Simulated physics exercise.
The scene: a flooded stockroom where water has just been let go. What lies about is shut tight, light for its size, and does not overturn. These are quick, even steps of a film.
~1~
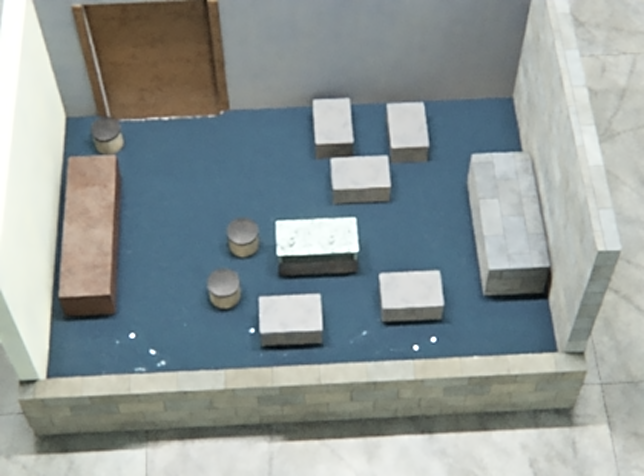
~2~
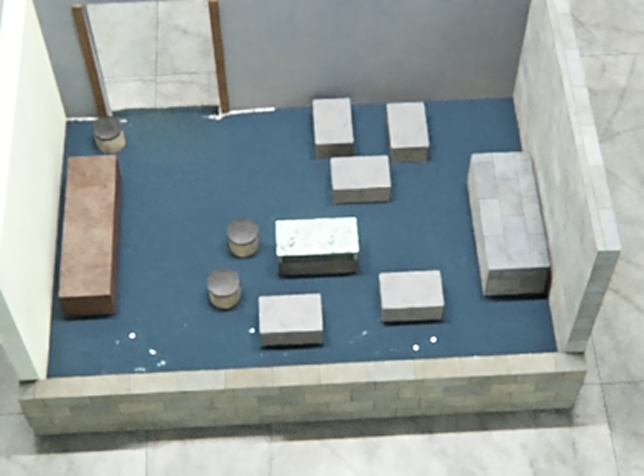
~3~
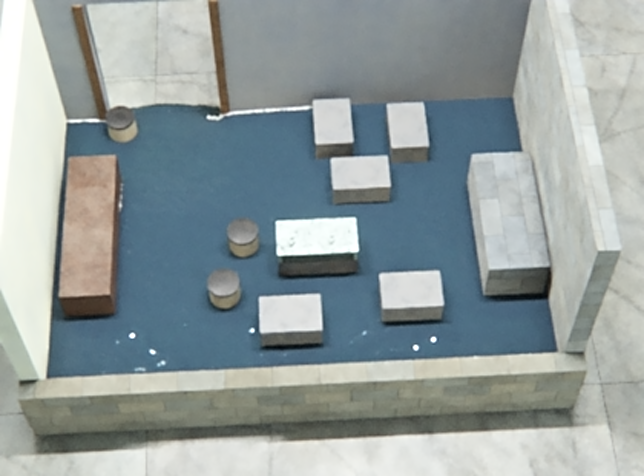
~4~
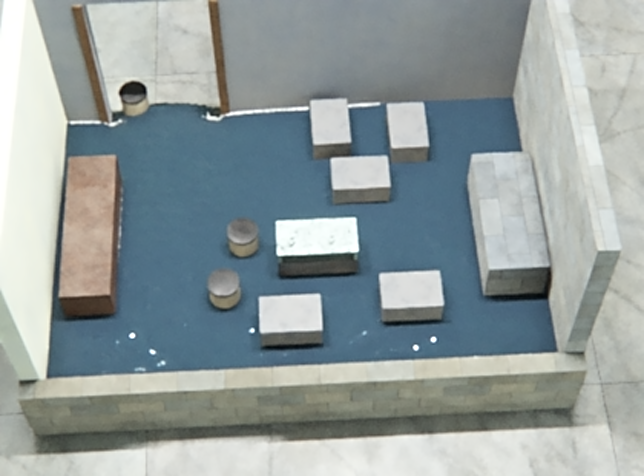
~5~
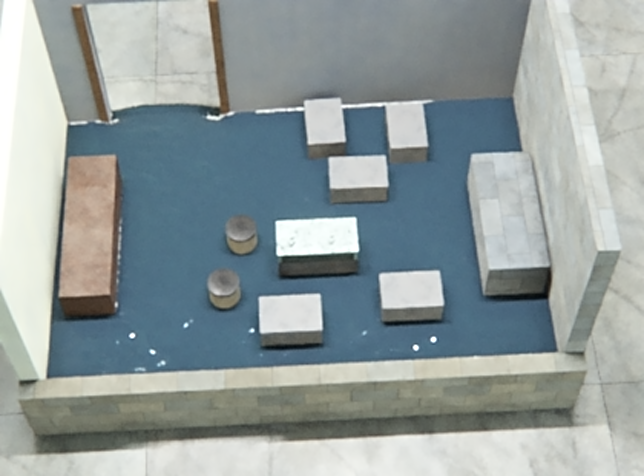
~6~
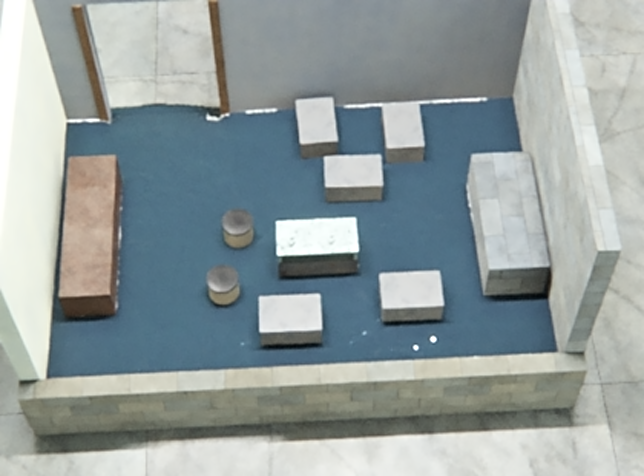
The brown door panel at the back left of a small walled room disappears from its opening, in a fixed view from high above the front wall. Pale grey blocks and a whitish table stand on the dark blue floor, with a reddish-brown block at left and round grey-topped stools. The stool near the doorway slides right and out through it, then several pale blocks and a middle stool shift slightly left.
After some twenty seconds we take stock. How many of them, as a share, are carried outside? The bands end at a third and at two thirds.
Share: Two thirds or above.
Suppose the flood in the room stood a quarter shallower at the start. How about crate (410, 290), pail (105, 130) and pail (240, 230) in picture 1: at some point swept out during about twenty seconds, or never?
As listed: No, gone, out.
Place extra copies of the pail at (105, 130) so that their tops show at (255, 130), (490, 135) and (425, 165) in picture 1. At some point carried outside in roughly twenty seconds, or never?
As listed: Gone, no, carried outside.
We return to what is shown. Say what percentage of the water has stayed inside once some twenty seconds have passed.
Some 40 per cent.
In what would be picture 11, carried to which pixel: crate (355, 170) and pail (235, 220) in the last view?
At about (307, 160) and (205, 181).
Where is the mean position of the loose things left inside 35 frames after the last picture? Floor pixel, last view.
Roughly at (267, 232).
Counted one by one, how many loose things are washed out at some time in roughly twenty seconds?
The number is 7.
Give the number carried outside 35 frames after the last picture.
The number is 6.
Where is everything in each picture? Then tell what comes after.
The first picture shows a crate at (333, 121), afloat; a pail at (242, 231) floats; 0 of 8 have shifted.
The second picture shows a crate at (333, 121) floats; a pail at (242, 231) floats; 0 of 8 have shifted.
The third picture shows a crate at (333, 121), afloat; a pail at (242, 231), afloat; 1 of 8 have shifted.
The fourth picture shows a crate at (330, 121), afloat; a pail at (242, 231) floats; 1 of 8 have shifted.
The fifth picture shows a crate at (325, 121), afloat, close to its start; a pail at (241, 228), afloat, close to its start; 3 of 8 have shifted.
The sixth picture shows a crate at (317, 120) floats, close to its start; a pail at (237, 222), afloat, close to its start; 5 of 8 have shifted.
A moment on, 1 of 8 are out; 7 afloat.
Next, 3 of 8 are out; 5 afloat.
Later, 6 of 8 are out; 2 afloat.
In the end, 7 of 8 are out; 1 afloat.
